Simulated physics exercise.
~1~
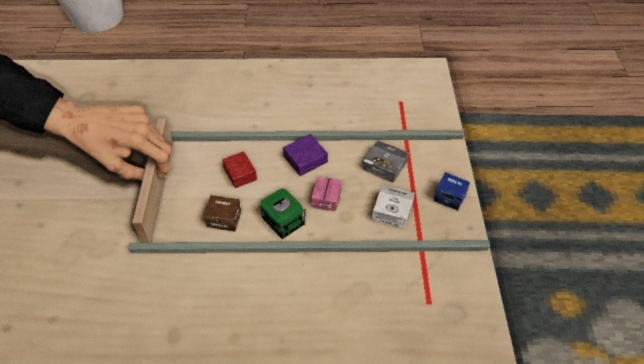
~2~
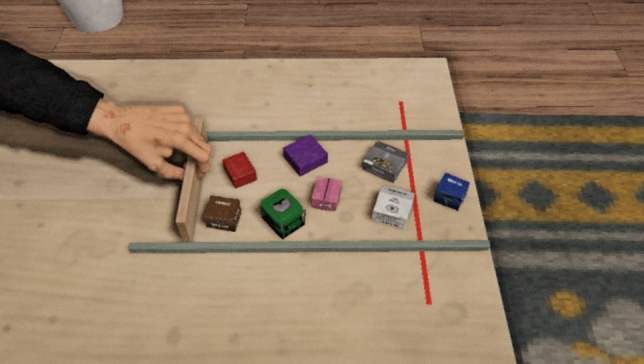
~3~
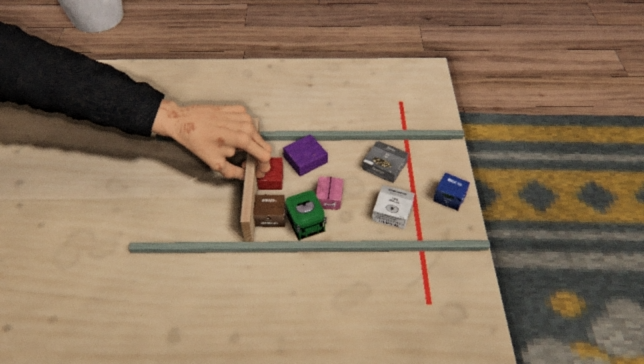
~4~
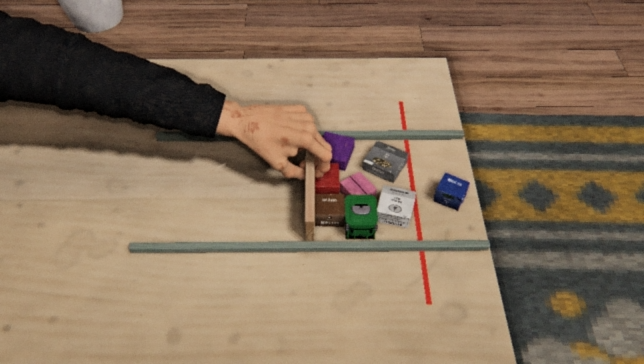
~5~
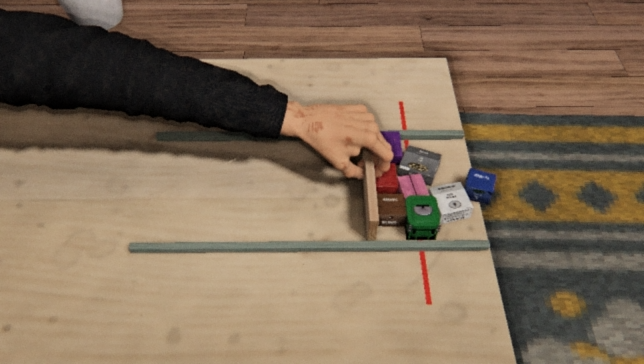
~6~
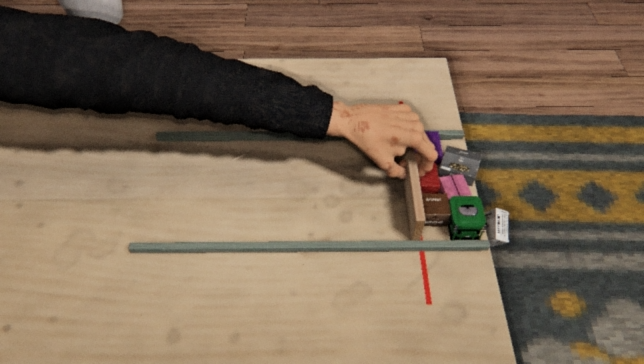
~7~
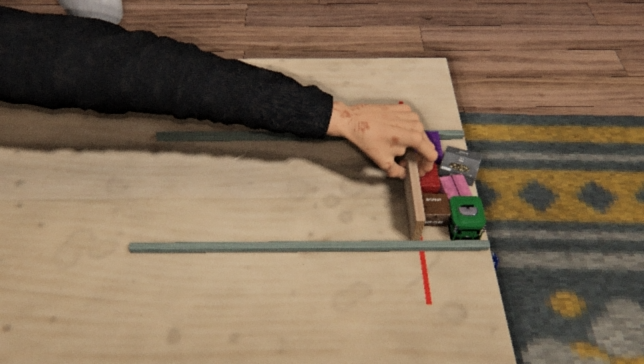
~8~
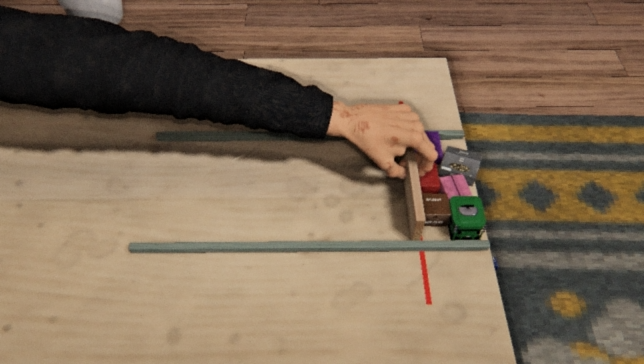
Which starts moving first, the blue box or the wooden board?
The wooden board starts moving first, pushed to the right by the hand, while the blue box stays still near the table's edge until later.
In the video, a hand slides an upright wooden board rightward between two rails, bunching small colored boxes together and pushing them past a red tape line until the blue and white boxes drop off the table's edge; the board stops with the others still on the table.
